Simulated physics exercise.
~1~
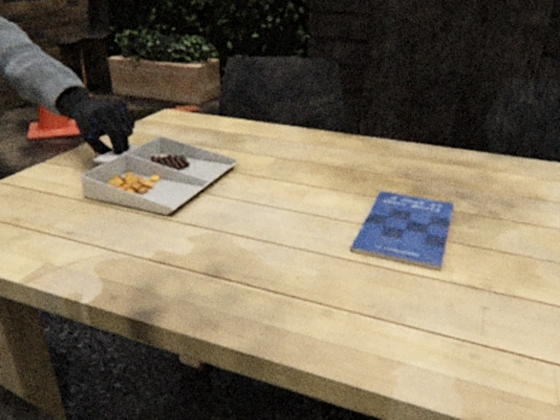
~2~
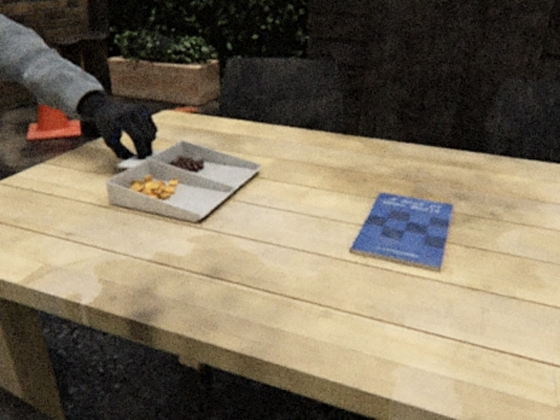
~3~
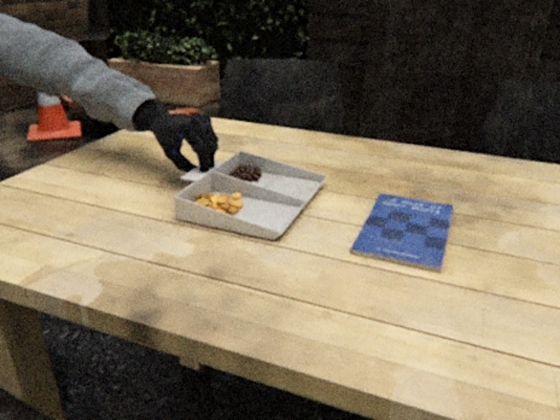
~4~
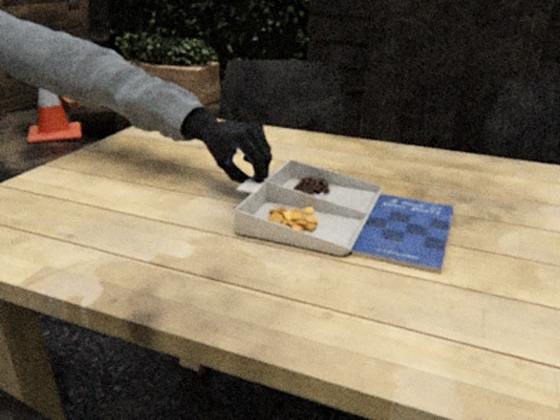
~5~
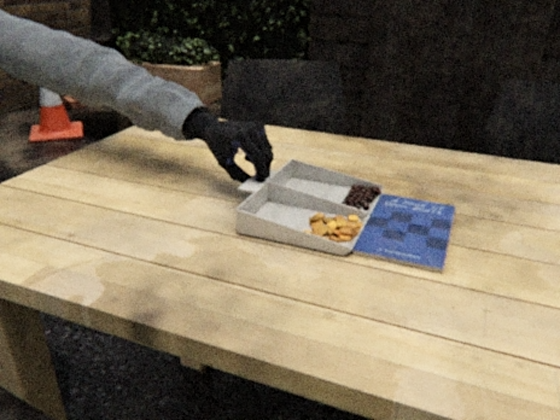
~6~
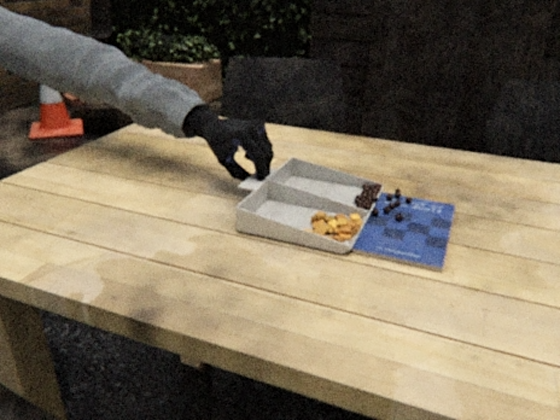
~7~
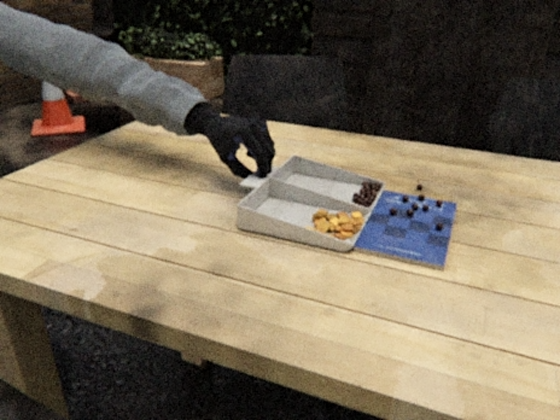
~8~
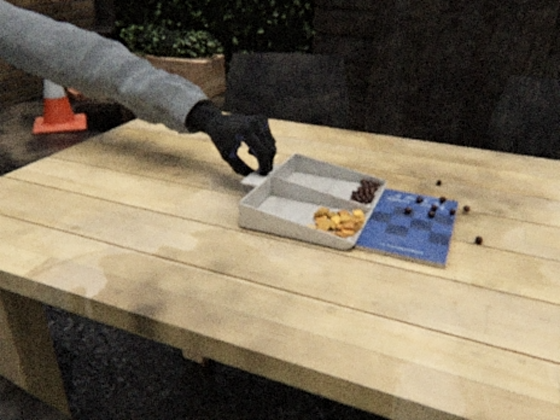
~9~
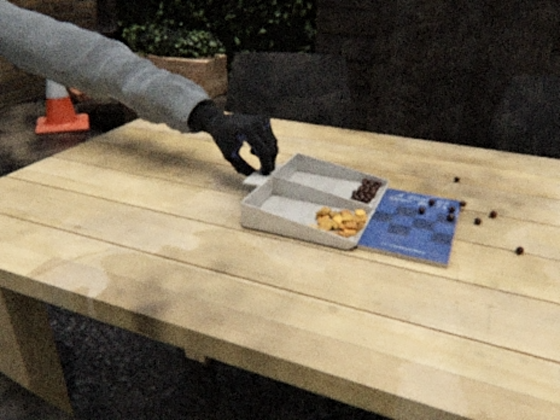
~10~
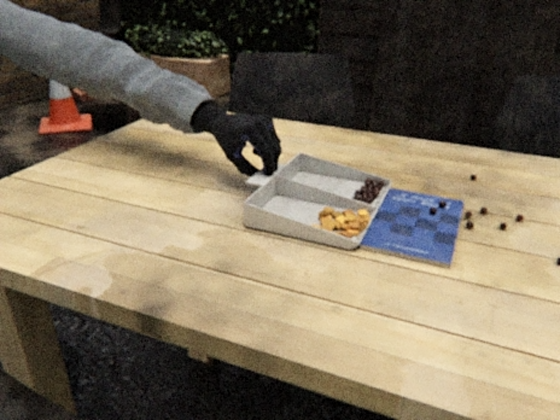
On an outdoor wooden table, a black-gloved hand slides a divided grey tray right until it stops against a thin blue book; the orange pieces shift forward but stay inside, while some small dark balls spill over the front rim and roll across the book onto the table.
